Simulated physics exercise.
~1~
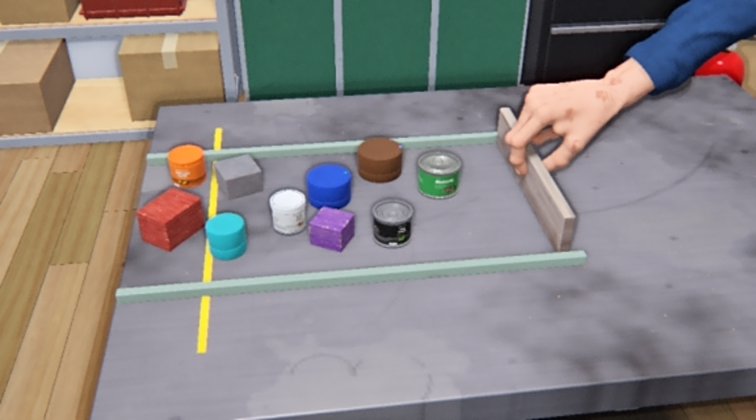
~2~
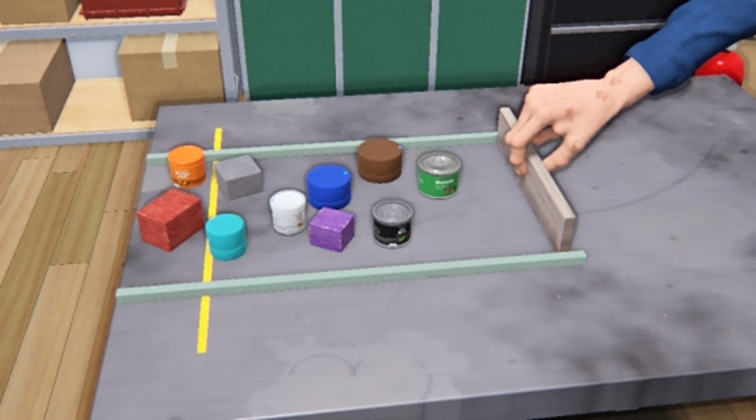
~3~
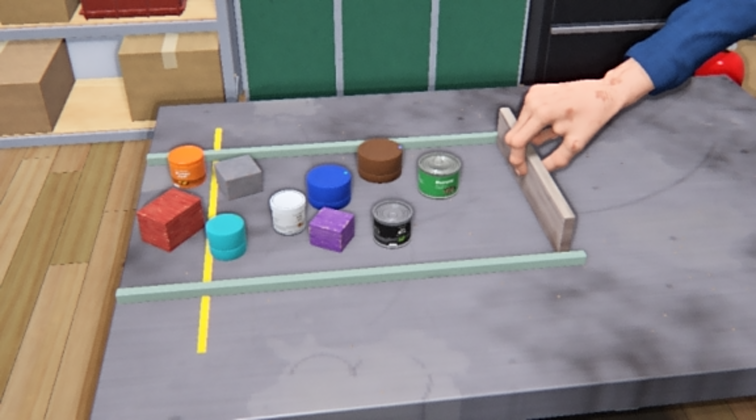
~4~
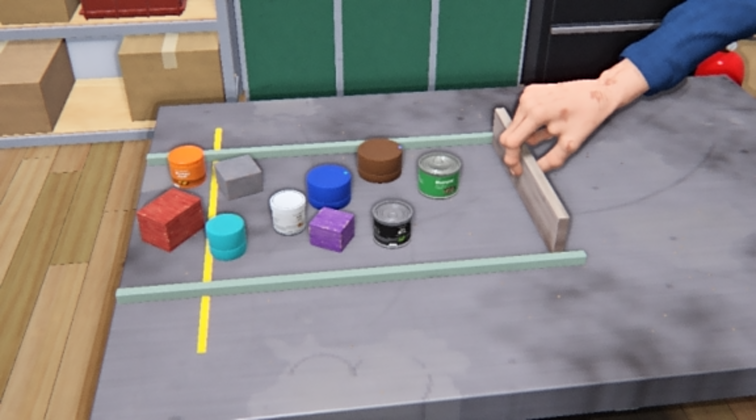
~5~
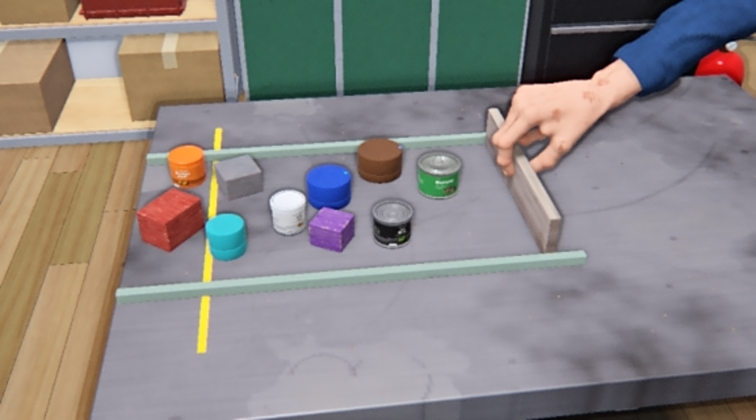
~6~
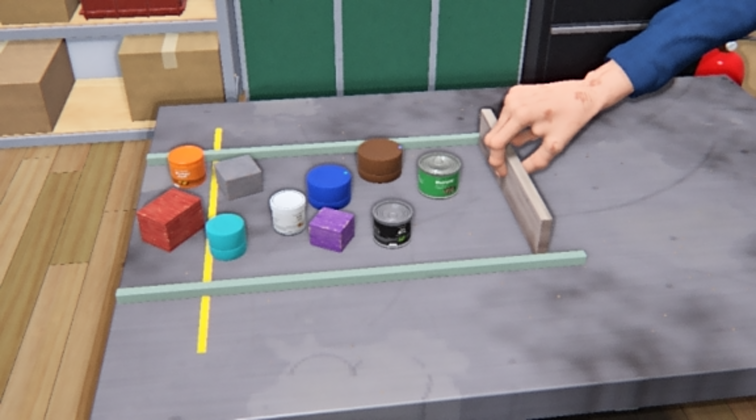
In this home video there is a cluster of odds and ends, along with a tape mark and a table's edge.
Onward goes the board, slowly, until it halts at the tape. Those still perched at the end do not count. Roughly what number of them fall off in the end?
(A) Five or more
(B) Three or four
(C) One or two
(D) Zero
(C) One or two.
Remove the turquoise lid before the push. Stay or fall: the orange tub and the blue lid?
So the orange tub goes off the edge and the blue lid is still there.
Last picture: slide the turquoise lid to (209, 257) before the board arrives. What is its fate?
Placed like that, the turquoise lid keeps its spot.
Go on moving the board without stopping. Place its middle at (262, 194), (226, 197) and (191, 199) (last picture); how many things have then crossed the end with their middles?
That makes 0, 1, 4.
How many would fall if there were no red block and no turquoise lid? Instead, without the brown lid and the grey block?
Result: 1 in the first case, with 0 in the second.
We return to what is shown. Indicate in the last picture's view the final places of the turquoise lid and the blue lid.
In the last picture the turquoise lid sits around (154, 246) and the blue lid around (147, 195).
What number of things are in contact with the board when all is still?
Counting them up gives 4.
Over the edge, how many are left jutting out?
Looks like 3 of them.
A little later, none off yet; red block at rest near (171, 220); orange tub at rest near (188, 167); turquoise lid at rest near (227, 237).
When it is over, the number that fall off is one or two; down, orange tub.
